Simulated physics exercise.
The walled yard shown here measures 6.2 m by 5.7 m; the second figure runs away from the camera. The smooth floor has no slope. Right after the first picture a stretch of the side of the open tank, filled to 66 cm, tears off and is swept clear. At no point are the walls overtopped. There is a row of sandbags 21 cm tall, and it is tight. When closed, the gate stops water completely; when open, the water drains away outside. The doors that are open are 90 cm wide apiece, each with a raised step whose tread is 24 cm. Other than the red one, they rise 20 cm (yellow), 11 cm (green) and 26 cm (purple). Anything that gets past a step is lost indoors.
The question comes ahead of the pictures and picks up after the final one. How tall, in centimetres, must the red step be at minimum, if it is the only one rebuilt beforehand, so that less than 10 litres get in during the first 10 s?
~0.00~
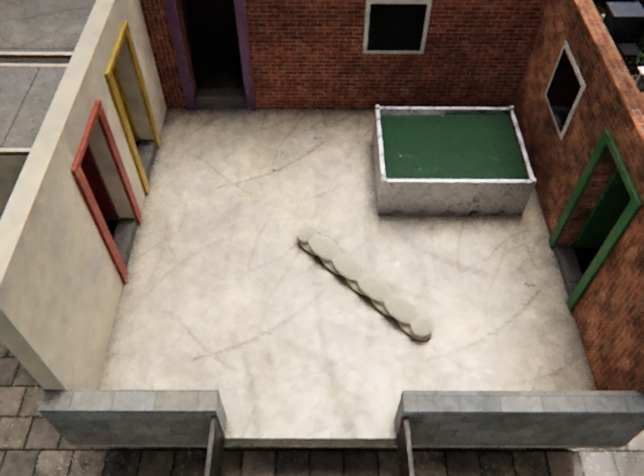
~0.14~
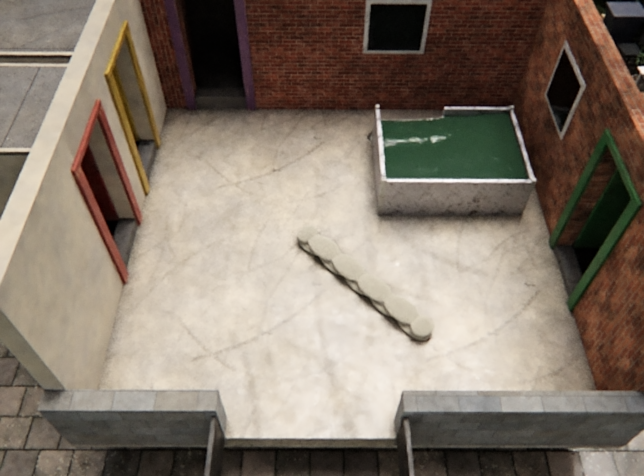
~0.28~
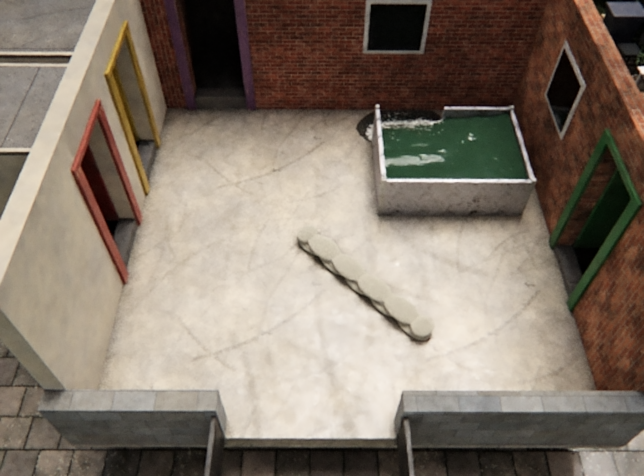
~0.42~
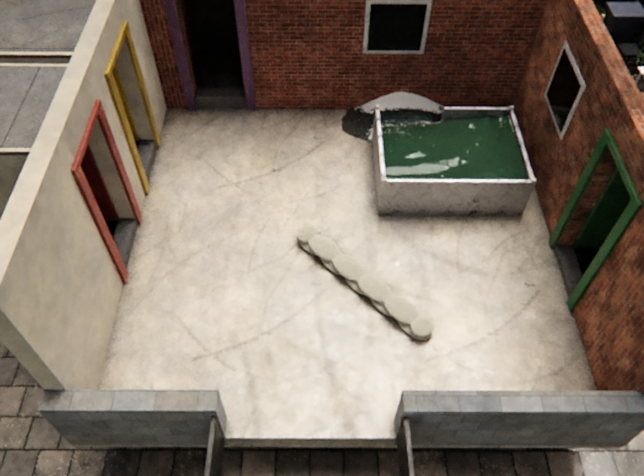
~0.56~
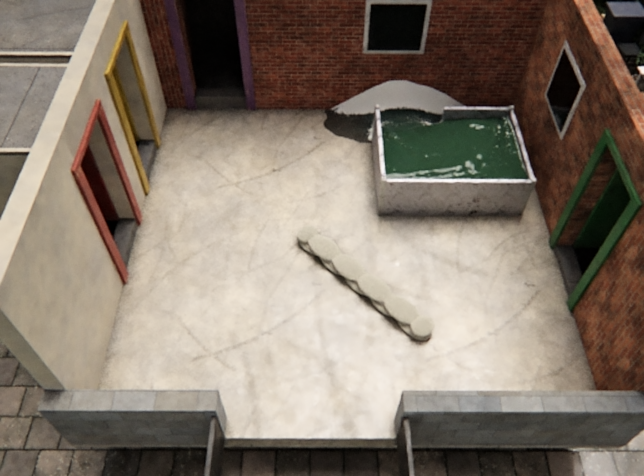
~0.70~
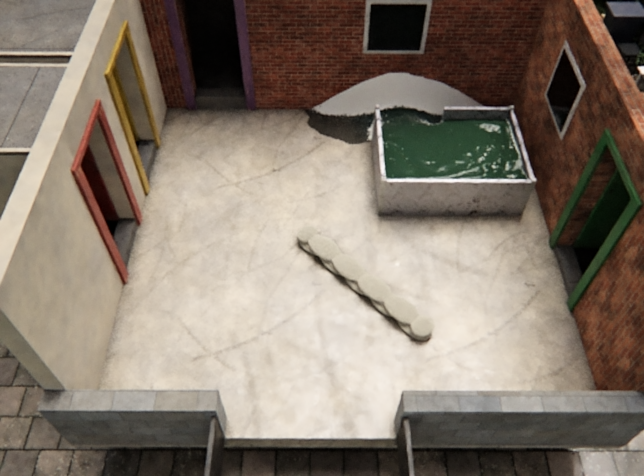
It needs to be at least 6 cm tall.
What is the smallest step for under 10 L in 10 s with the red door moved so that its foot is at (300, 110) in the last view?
About 8.5 cm.
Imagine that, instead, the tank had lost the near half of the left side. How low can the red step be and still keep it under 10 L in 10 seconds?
About 19 cm.
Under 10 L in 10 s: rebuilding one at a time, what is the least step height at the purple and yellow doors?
Some 9.0 cm for purple, some 17 cm for yellow.
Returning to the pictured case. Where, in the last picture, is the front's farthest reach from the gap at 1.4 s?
Near (207, 112).
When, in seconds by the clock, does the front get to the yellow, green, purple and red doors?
Yellow 2.0 seconds, green 2.2 seconds, purple 1.3 seconds, red 2.6 seconds.
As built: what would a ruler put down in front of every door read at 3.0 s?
Lab note, depth in cm: Yellow 19; green 6; purple 5; red 10.
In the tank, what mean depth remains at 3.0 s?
On average, around 27 cm.
After 1.4 s water covers 15 % of the floor, deepest (52 cm) near (399, 113); it has not reached the red door.
After 3.0 s water covers 40 % of the floor, deepest (32 cm) near (479, 114); 10 cm at the red door, 0 litres in over its 17 cm step.
After 10.0 s water covers 85 % of the floor, deepest (12 cm) near (509, 114); 4 cm at the red door, 0 litres in over its 17 cm step.
At the red door as built, the water arrived by 2.6 s and peaked near 10 cm at 3.2 s.
With a step of 4.5 cm, 20 litres would have come in within the 10 s; with 6.5 cm, 6 litres. So under 10 litres takes about 6 cm.
